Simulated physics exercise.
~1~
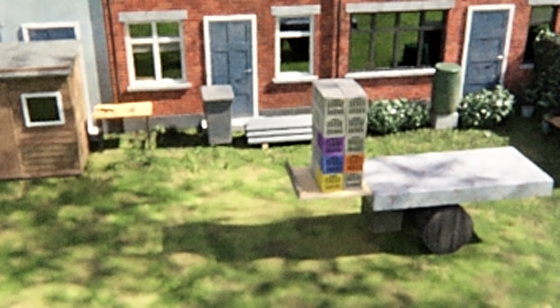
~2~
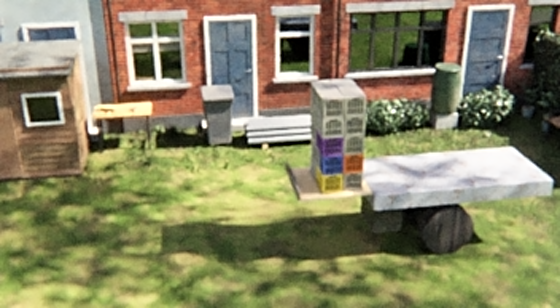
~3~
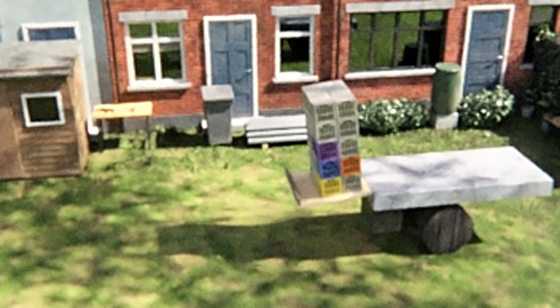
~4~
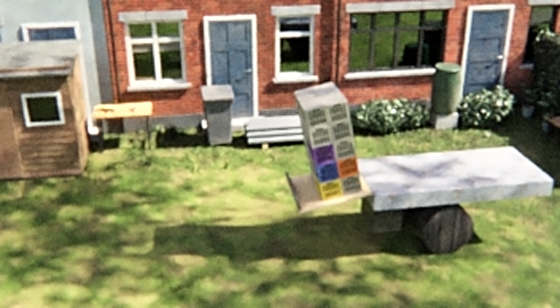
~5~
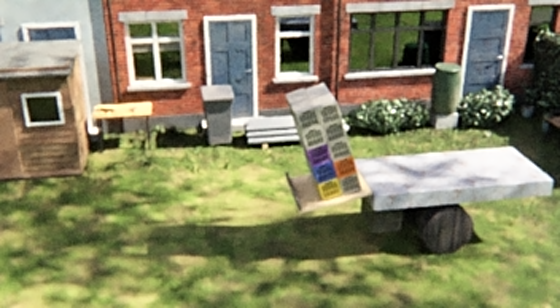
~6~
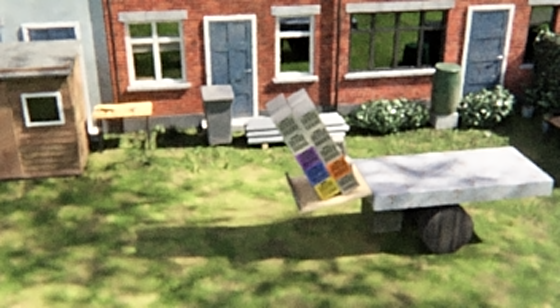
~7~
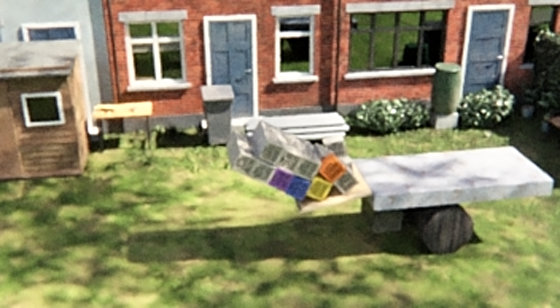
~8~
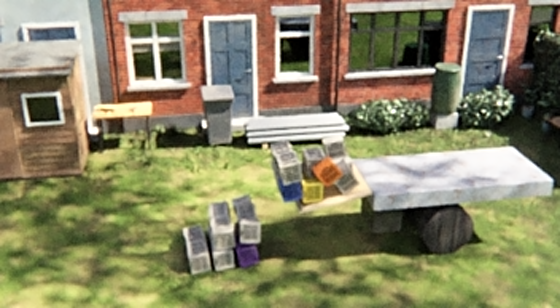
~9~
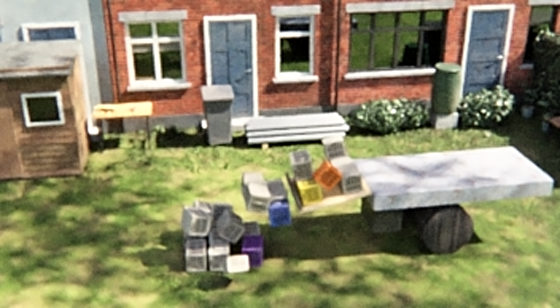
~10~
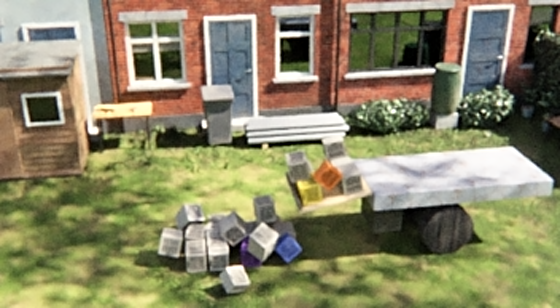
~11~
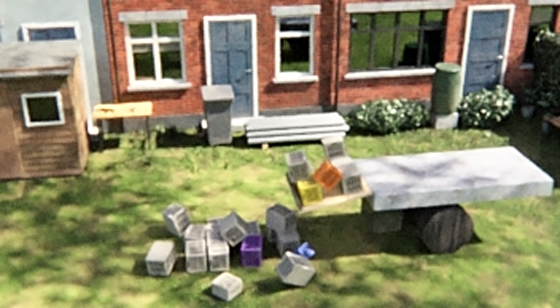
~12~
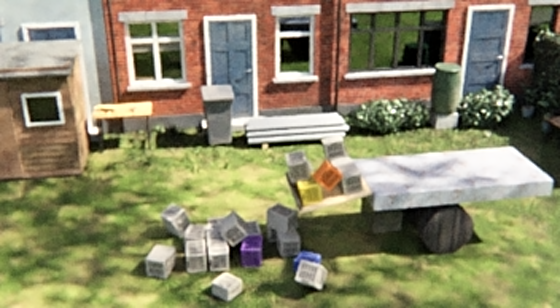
Yard behind brick houses, a tall crate stack leaning left on a drooping platform, toppling onto grass, a few crates staying aboard.
